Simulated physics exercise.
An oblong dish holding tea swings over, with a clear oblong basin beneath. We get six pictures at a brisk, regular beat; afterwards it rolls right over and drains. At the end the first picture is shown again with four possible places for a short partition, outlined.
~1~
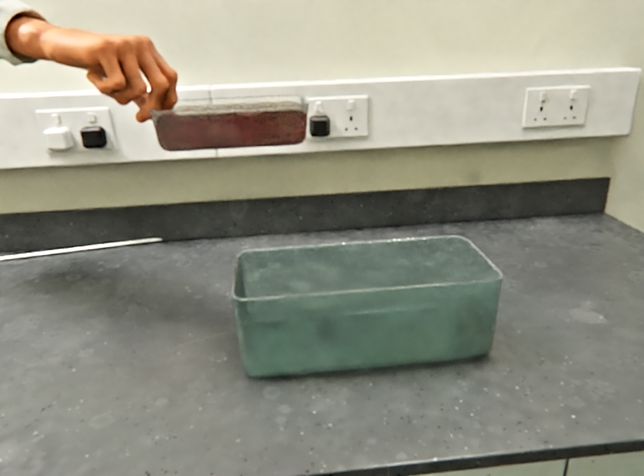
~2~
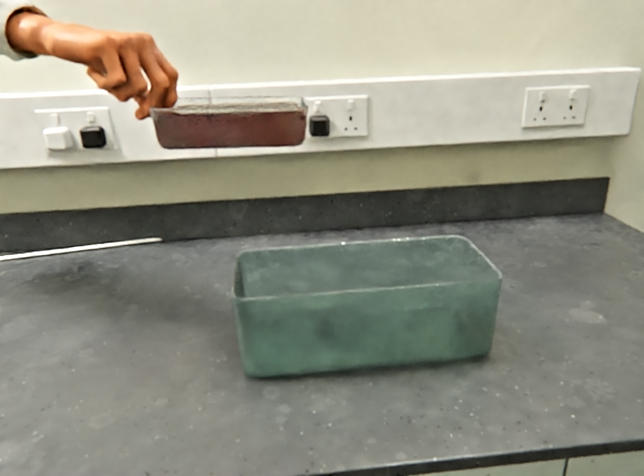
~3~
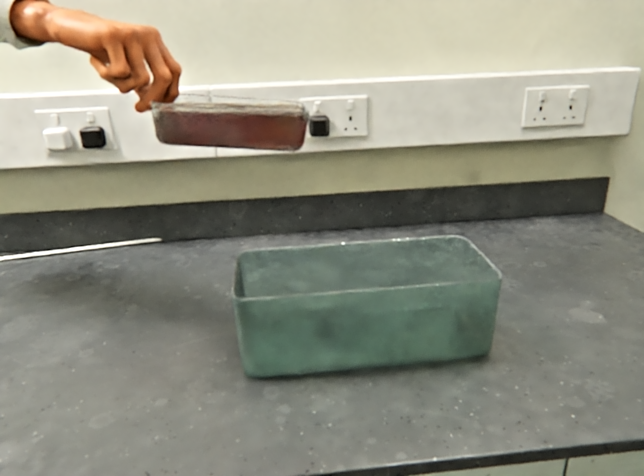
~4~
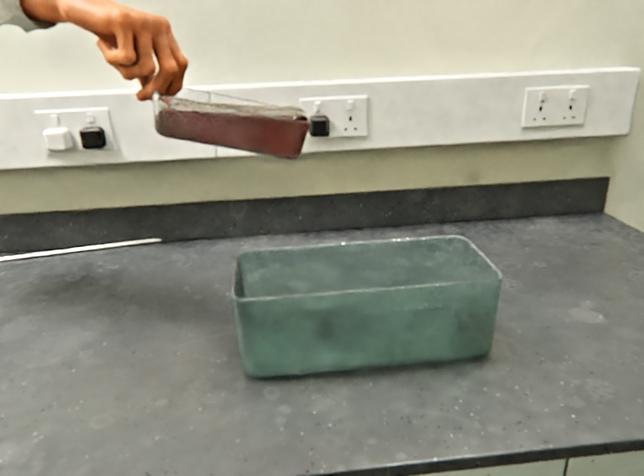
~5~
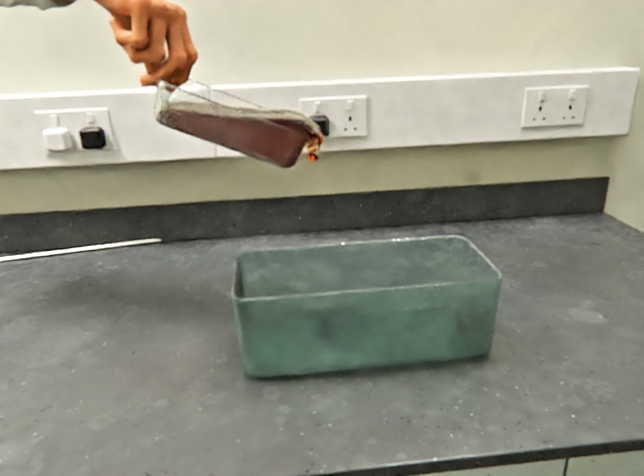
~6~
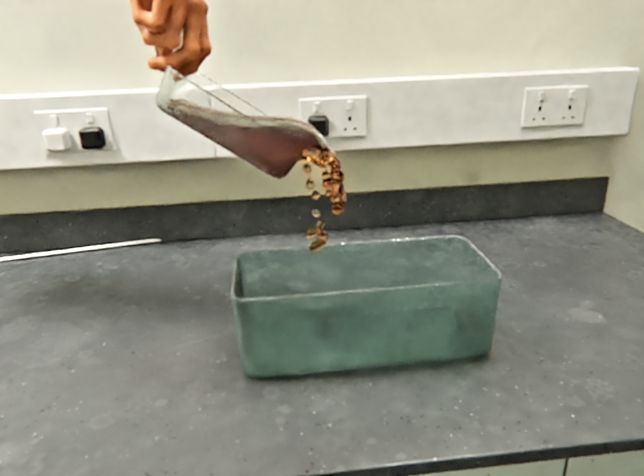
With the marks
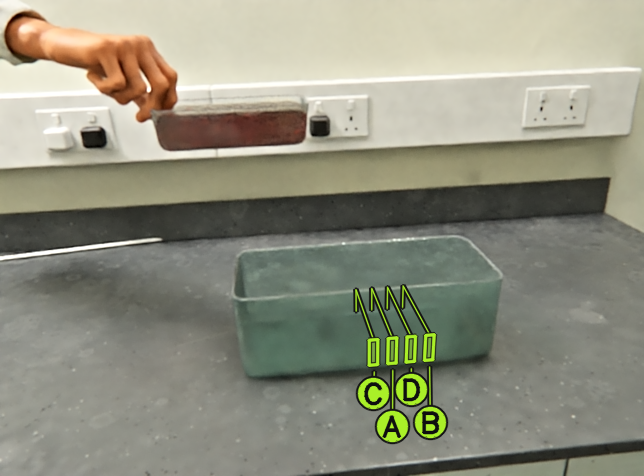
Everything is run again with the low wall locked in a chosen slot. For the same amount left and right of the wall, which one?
Go for A.
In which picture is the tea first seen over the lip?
In picture 4.
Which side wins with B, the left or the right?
More ends on the left.
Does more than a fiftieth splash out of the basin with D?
Yes.
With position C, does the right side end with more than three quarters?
No.
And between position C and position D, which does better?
C.
On the marked copy, A at (392, 369); B at (429, 366); C at (374, 371); D at (411, 368).
For position A, about 46 % ends left of the wall and 42 % right of it; 12 % is lost outside.
For position B, about 80 % ends left of the wall and 8 % right of it; 12 % is lost outside.
For position C, about 27 % ends left of the wall and 61 % right of it; 12 % is lost outside.
For position D, about 82 % ends left of the wall and 5 % right of it; 13 % is lost outside.
